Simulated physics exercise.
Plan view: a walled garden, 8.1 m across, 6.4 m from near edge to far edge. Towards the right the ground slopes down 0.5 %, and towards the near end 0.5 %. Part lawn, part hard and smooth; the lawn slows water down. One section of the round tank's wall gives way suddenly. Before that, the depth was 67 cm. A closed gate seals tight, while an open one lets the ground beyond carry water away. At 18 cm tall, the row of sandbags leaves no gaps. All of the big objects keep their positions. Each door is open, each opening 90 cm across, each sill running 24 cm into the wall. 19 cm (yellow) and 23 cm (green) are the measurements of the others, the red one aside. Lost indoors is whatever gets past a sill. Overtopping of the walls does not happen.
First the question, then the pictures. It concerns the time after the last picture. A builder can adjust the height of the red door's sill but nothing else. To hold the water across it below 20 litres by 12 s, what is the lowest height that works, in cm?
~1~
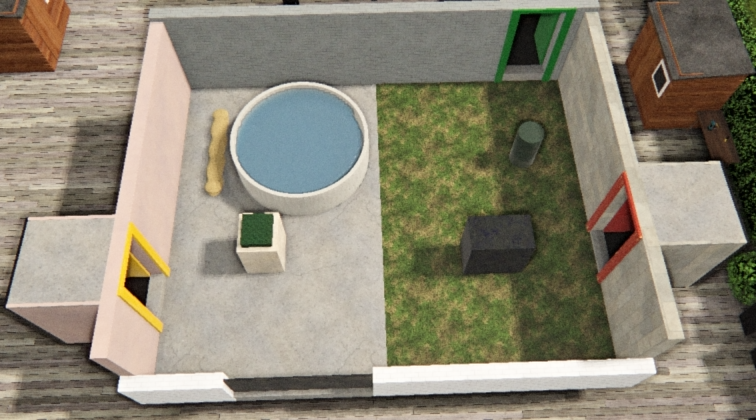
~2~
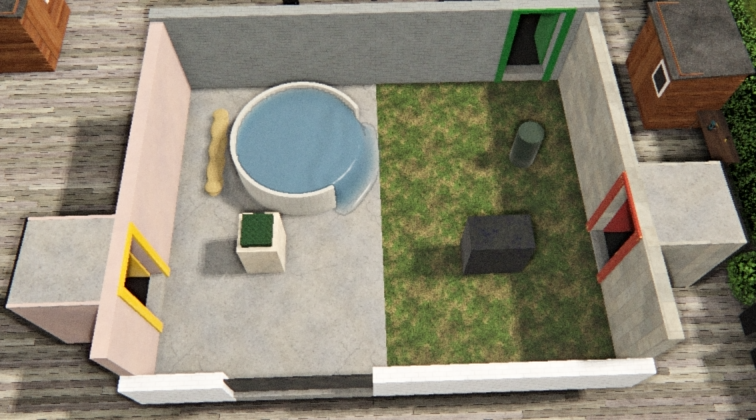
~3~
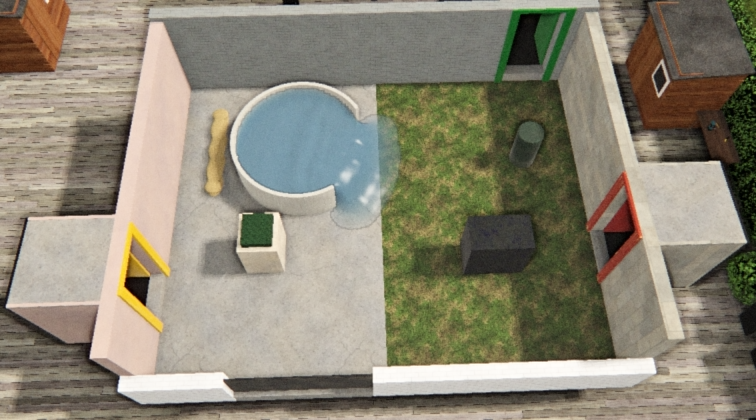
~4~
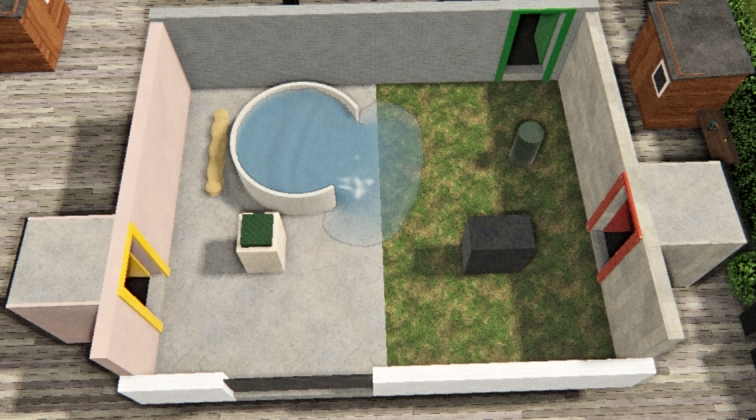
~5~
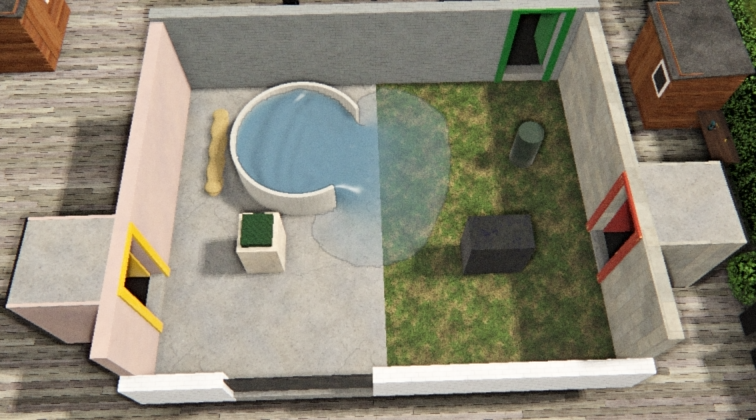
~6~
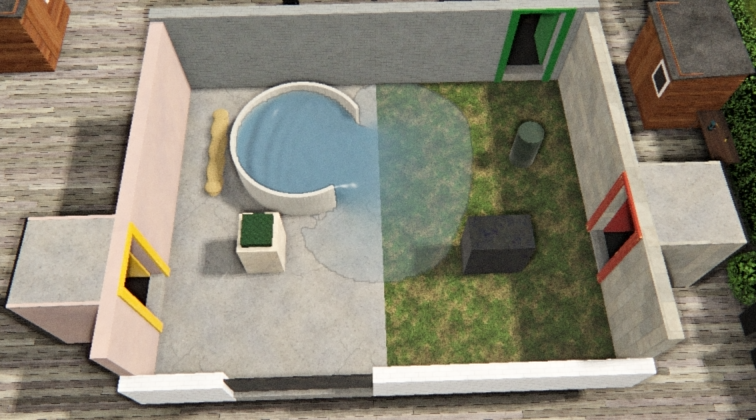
Close to 14.5 cm is just enough.
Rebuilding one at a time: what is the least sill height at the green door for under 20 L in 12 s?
For green: Close to 13.5 cm.
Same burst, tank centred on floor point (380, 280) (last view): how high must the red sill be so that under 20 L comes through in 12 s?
Some 15 cm.
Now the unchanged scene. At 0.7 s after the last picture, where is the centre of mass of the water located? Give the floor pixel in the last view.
(349, 166) or so.
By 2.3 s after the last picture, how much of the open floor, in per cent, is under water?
Close to 55 per cent of it is wet.
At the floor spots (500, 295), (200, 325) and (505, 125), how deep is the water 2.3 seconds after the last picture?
The depths come to about 2, 0 and 12 cm.
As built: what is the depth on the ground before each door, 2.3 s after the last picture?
In cm - red: 18, yellow: 0, green: 13.
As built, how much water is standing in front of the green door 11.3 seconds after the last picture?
Some 6.5 cm.
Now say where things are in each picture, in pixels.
The first frame shows the round tank at (300, 139) is whole and still, 67 cm deep; the red door at (612, 231) is dry.
In the second frame, water pours out at (363, 164) and has run 0.3 m, to (350, 209); about 8 cm deep outside, 67 cm at the back.
In the third frame, water pours out at (363, 164) and has run 0.7 m, to (371, 219); about 10 cm deep outside, 67 cm at the back.
In the fourth frame, water pours out at (363, 165) and has run 1.2 m, to (399, 224); about 8 cm deep outside, 67 cm at the back.
In the fifth frame, the gap is at (363, 166), the front 1.8 m out at (441, 119); the back of the round tank holds 67 cm.
In the sixth frame, the front is at (439, 257), 2.2 m from the gap at (363, 166); 9.1 m2 of floor is wet, 63 cm left at the back; the red door at (612, 231), 4.8 m from the gap, is still 2.7 m from the nearest water.
Then, 0.7 s after the last picture water covers 35 % of the floor, deepest (30 cm) near (367, 172); it has not reached the red door.
Then, 2.3 s after the last picture water covers 55 % of the floor, deepest (28 cm) near (551, 83); 18 cm at the red door, 16 litres in over its 7 cm sill.
Then, 11.3 s after the last picture water covers 95 % of the floor, deepest (14 cm) near (175, 385); 10 cm at the red door, 146 litres in over its 7 cm sill.
At the red door as built, the water peaked near 18 cm, 2.3 s after the last picture.
With a sill of 11.5 cm, 43 litres would have come in within the 12 s; with 18 cm, 7 litres. So under 20 litres takes about 14.5 cm.
